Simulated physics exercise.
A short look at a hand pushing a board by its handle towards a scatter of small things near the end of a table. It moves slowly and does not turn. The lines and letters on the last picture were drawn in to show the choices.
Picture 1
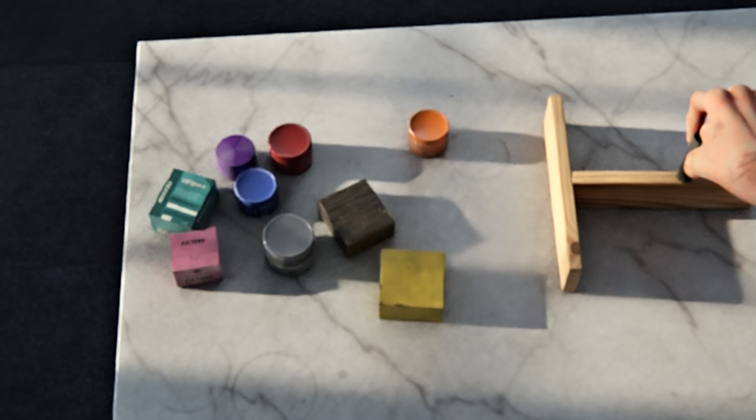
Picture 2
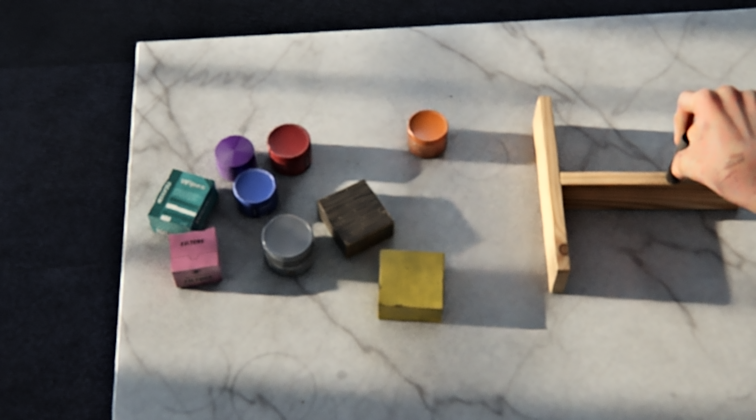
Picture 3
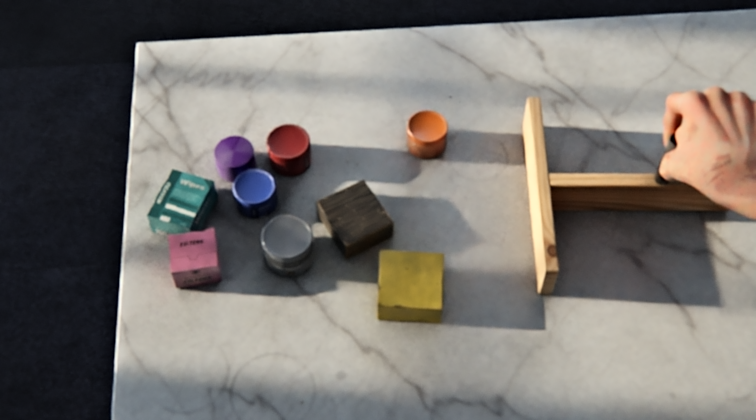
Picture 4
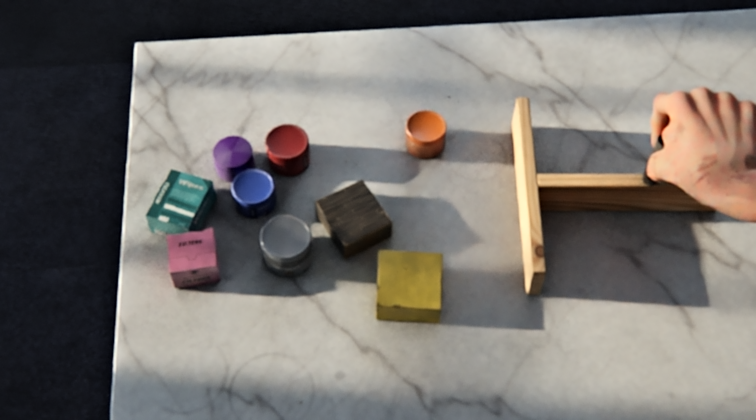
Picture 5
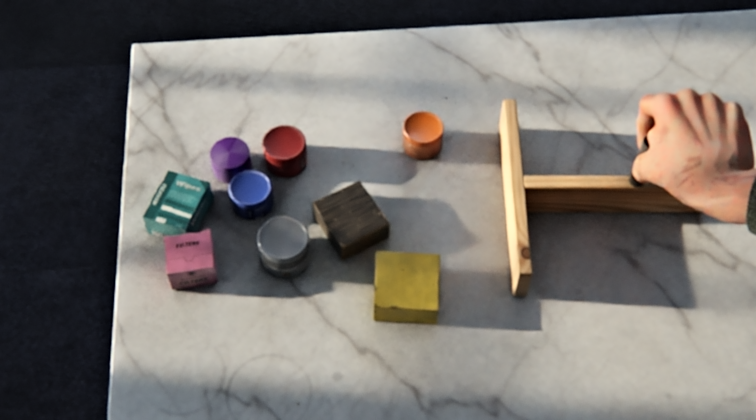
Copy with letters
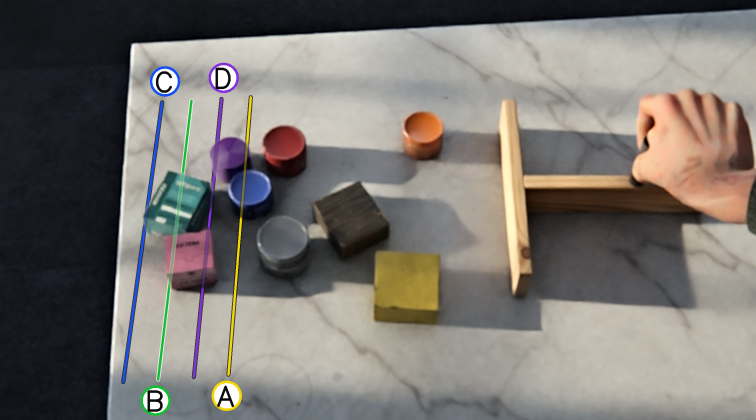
The video shows a hand gripping the handle of a wooden board and slowly pushing it left across a marble table, towards a scatter of small colourful tubs and blocks, which stay in place with the board still apart from them.
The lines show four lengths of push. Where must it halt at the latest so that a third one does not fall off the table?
No farther than D.
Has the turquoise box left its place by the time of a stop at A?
Yes.
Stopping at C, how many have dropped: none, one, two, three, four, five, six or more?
By then, six or more.
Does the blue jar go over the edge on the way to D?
By then, no.
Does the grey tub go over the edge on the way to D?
By then, no.
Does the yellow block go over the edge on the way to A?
No.
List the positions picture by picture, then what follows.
In the first frame, board (565, 177); red tub (291, 149); purple tin (237, 159).
In the second frame, board (554, 178); grey tub (290, 246).
In the third frame, board (542, 179); turquoise box (183, 206).
In the fourth frame, board (531, 180); black block (354, 220).
In the fifth frame, board (517, 181); blue jar (252, 195); red tub (286, 152); purple tin (232, 161).
On the marked copy, A at (241, 224); B at (176, 228); C at (144, 230); D at (209, 226).
Taking D. A third of the way, board (406, 188); yellow block (368, 290); orange jar (378, 136).
Two thirds of the way, board (295, 195); pink box (165, 267); turquoise box (169, 208).
When it is over, board (209, 200); turquoise box over the edge; pink box over the edge; two fallen.
As for the rest, A is within the limit but short; B drops four; C drops seven.
